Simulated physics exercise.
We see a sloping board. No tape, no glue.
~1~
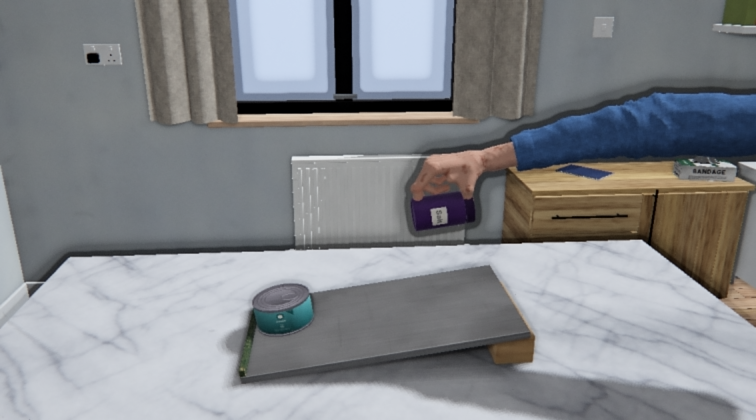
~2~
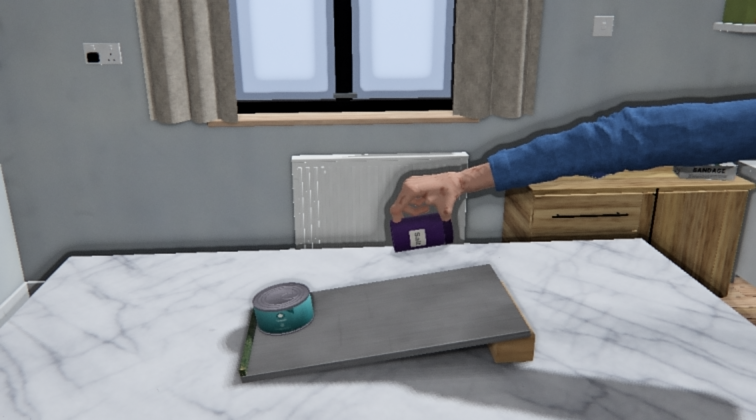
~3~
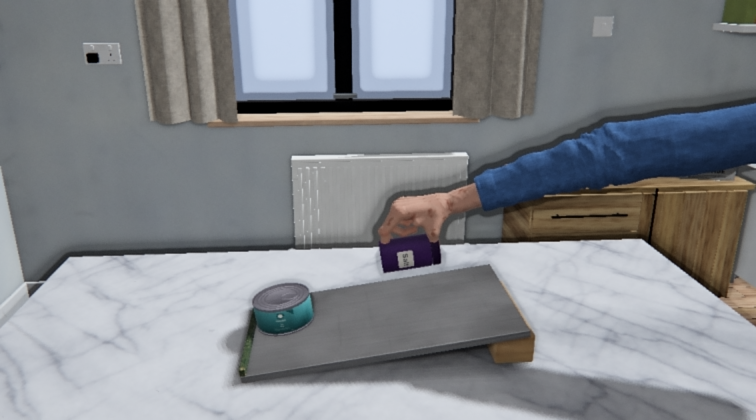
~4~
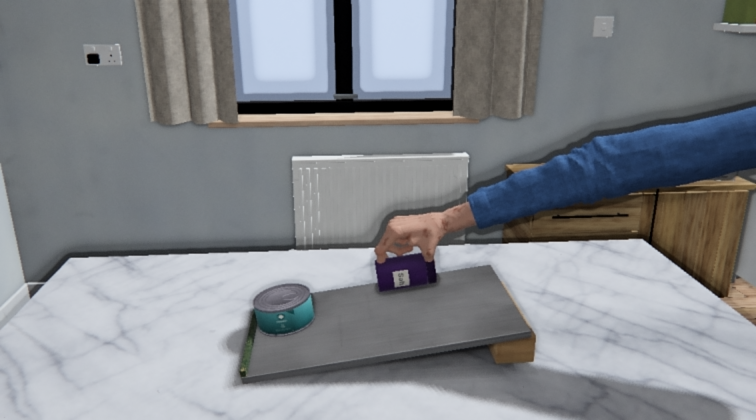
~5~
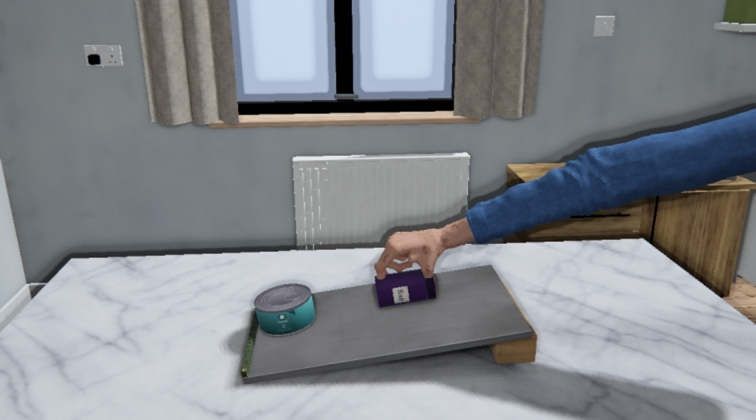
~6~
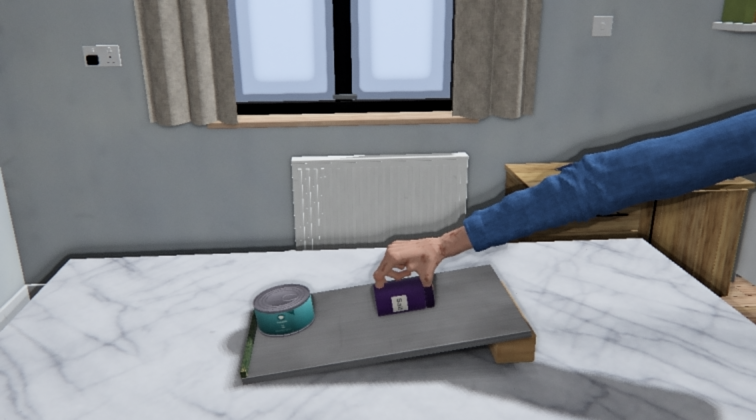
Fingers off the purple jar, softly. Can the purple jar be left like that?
The purple jar keeps its place.
Then, 0.20 s later than the last frame, all is still.
Then, 0.40 s later than the last frame, purple jar resting near (404, 296).
When it is over, both as before. End places, in pixels of the last picture, purple jar near (404, 296). The purple jar remains at rest.
